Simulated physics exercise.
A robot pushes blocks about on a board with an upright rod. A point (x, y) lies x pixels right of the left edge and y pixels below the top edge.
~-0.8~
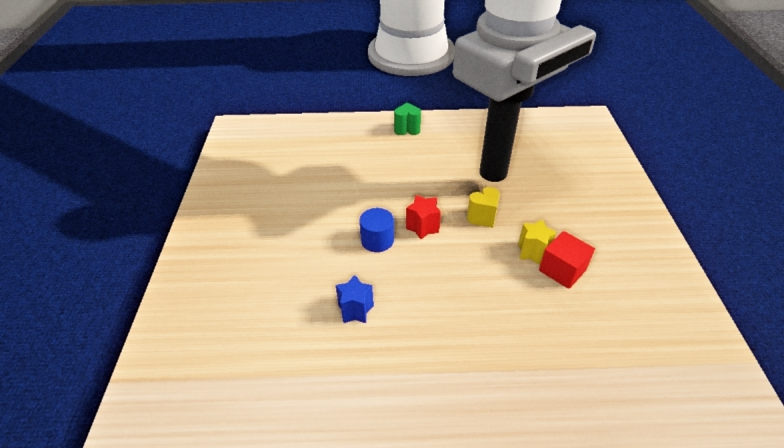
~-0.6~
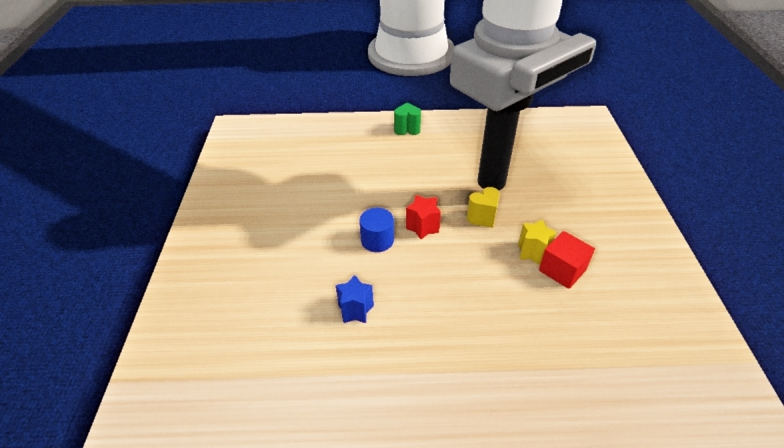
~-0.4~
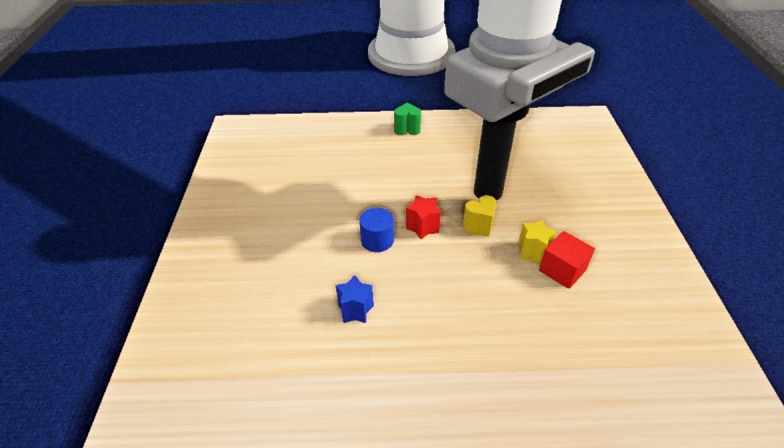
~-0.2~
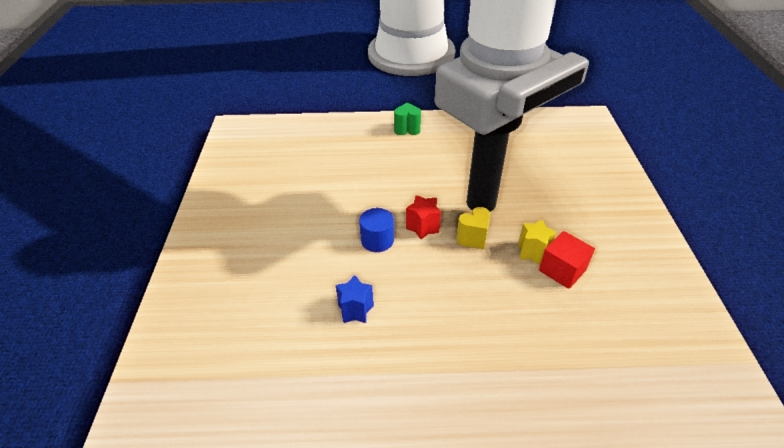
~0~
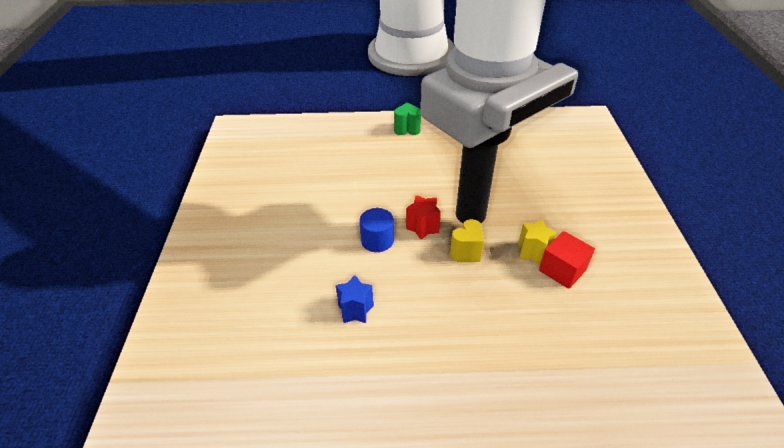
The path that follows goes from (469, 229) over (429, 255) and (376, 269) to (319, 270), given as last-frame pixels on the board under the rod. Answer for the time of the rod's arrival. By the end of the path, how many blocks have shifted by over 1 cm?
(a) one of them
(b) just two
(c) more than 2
Letter a.
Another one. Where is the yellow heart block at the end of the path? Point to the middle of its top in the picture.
Expect it around (458, 251).
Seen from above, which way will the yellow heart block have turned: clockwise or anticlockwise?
Turns anticlockwise.
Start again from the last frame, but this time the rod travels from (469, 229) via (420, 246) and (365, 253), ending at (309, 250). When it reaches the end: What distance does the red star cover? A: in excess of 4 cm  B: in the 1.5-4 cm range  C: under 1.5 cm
It's B.
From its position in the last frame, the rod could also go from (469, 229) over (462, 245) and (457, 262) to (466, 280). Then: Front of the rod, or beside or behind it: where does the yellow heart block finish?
Still being pushed.
What follows on the original path. One third of the way, rod at (429, 242); yellow heart block at (458, 251), turned 90° anticlockwise.
Two thirds of the way, rod at (374, 255); yellow heart block at (458, 251), turned 90° anticlockwise.
At the end, rod at (316, 257); red star not moved; yellow heart block at (458, 251), turned 90° anticlockwise.
